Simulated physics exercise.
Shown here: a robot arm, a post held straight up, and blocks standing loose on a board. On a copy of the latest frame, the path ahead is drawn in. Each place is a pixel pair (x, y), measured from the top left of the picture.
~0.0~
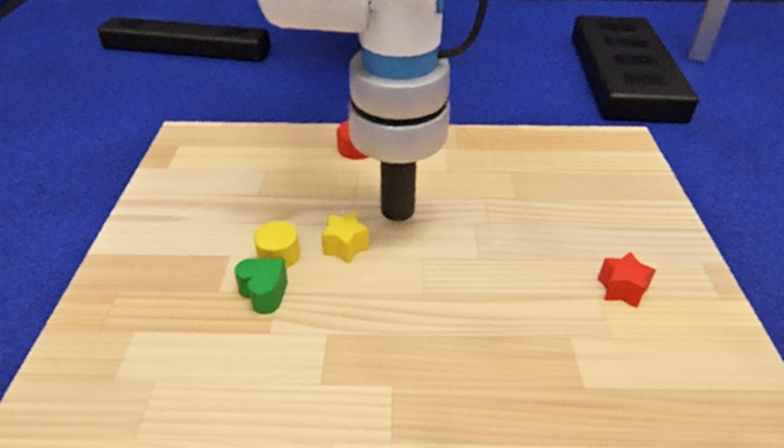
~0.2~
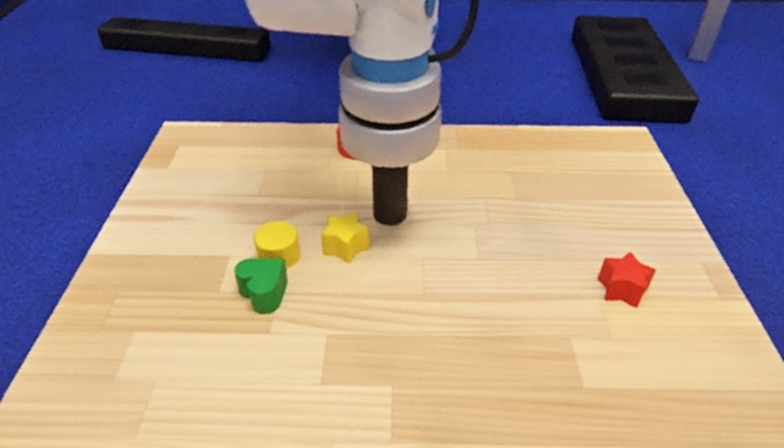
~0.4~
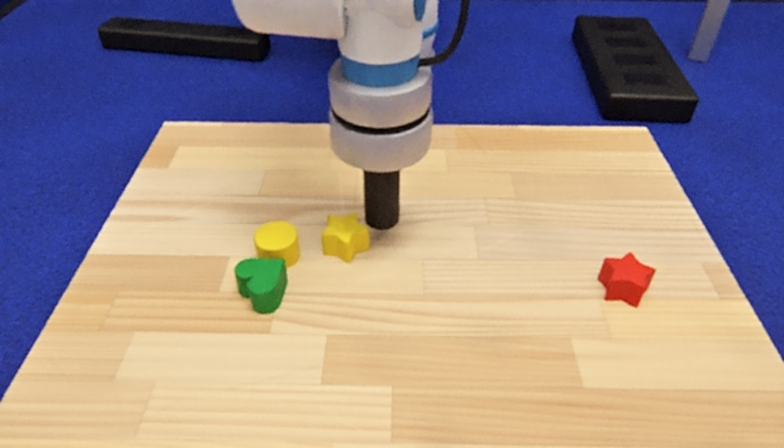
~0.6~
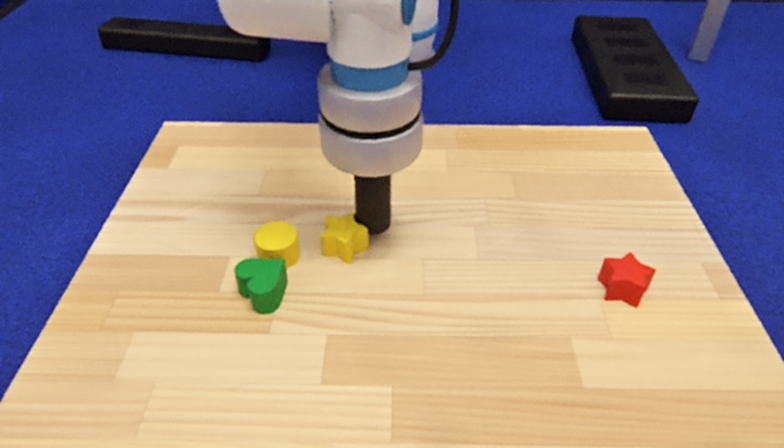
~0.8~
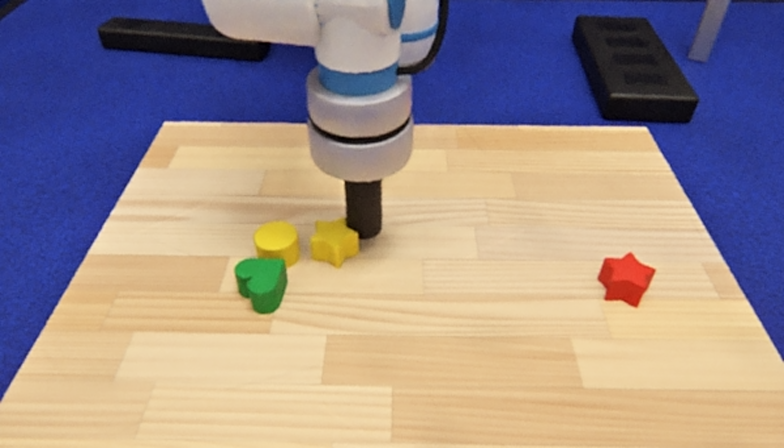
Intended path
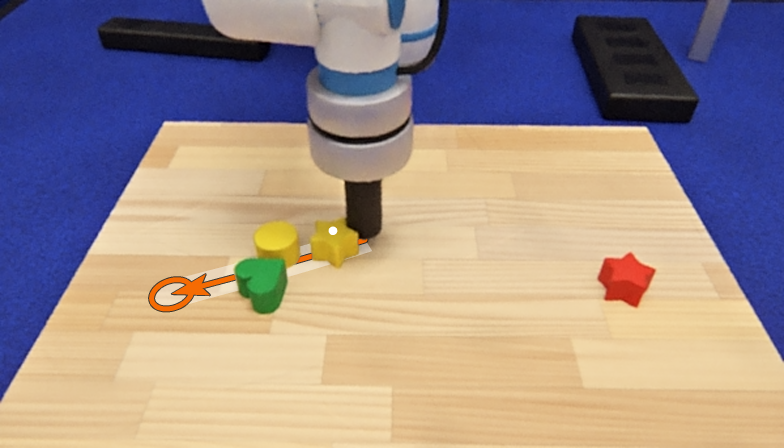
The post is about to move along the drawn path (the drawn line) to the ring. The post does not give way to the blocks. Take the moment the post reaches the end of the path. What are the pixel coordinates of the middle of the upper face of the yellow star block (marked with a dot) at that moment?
I'd say the yellow star block ends with its top centre at (124, 287).
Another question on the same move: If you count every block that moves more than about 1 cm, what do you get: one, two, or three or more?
My best guess is that three blocks or more move over 1 cm.
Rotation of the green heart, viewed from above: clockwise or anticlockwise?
Counterclockwise rotation.
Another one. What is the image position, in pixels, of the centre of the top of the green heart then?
At roughly (199, 307).
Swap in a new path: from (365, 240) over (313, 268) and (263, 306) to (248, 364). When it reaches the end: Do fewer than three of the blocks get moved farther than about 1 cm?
I expect not.
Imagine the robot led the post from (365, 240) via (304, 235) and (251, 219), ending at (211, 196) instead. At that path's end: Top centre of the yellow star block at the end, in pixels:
Pixel (262, 230).
Path on the board, from (365, 240) directly to (172, 294); the dot is on the yellow star block.
What follows on the original path. One third of the way, post at (303, 247); green heart at (242, 281); yellow cylinder at (228, 246); yellow star block at (269, 250).
Two thirds of the way, post at (236, 265); green heart at (202, 306), turned 90° anticlockwise; yellow cylinder at (156, 263); yellow star block at (197, 269).
At the end, post at (168, 283); green heart at (199, 307), turned 100° anticlockwise; yellow cylinder at (84, 278); yellow star block at (124, 287).
